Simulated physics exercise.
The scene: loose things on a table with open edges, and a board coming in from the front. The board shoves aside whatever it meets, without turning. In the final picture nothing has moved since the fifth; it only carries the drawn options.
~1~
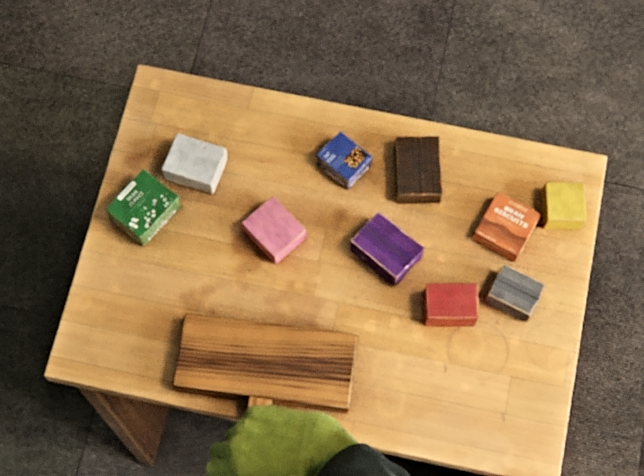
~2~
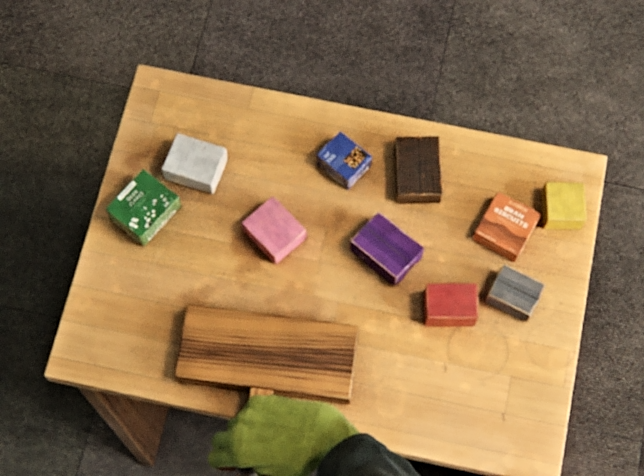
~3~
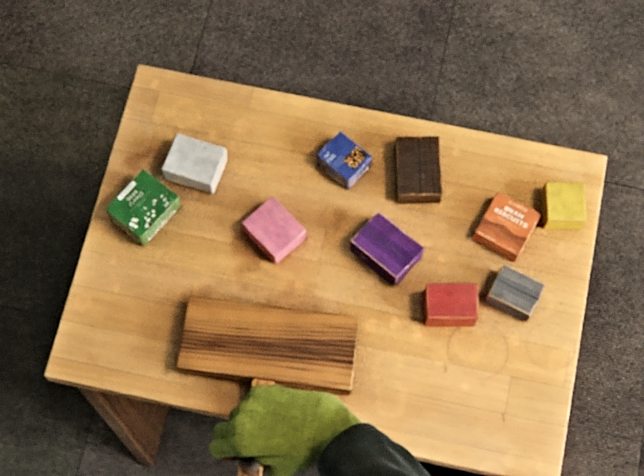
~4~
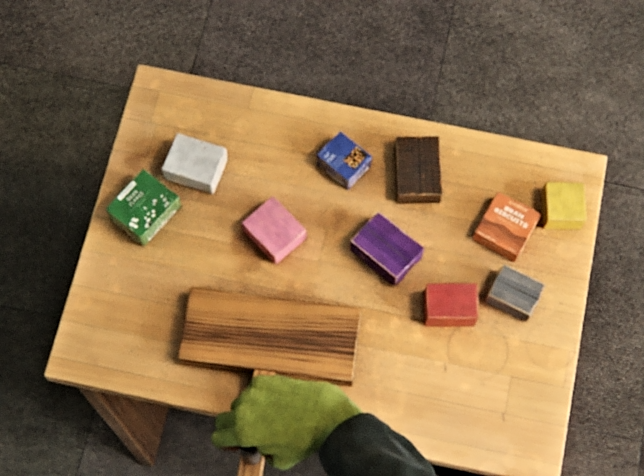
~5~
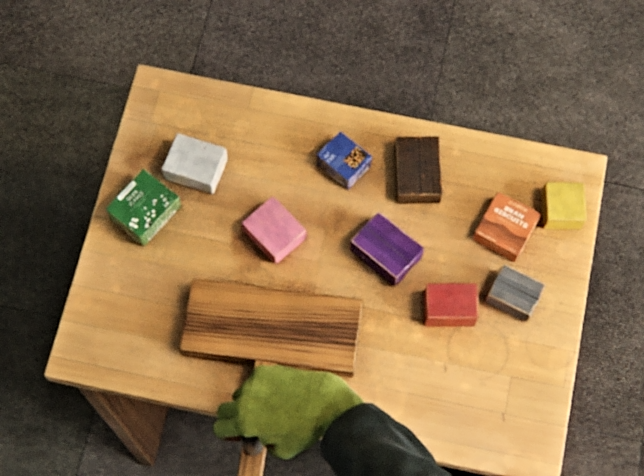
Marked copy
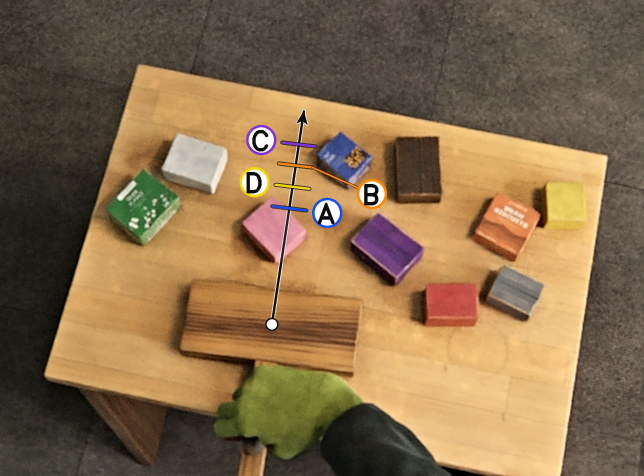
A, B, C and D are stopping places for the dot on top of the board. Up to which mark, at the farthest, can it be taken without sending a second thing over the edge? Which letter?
At C, and not beyond.
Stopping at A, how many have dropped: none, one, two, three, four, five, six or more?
In all, none.
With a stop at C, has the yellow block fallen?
No.
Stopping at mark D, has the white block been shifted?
Yes.
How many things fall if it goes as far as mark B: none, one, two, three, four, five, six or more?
By then, none.
On the copy, A at (289, 209); B at (296, 166); C at (299, 145); D at (292, 187); the arrow from (272, 324) to (304, 111); the white dot at (272, 324).
On C. First, board (283, 261); pink block (272, 195); purple box (394, 236).
Then, board (292, 196); blue packet (342, 144); pink block (274, 141).
Finally, board (299, 149); blue packet (343, 105); pink block (281, 96); none fallen.
By contrast, A is within the limit but short; B is within the limit but short; D is within the limit but short.
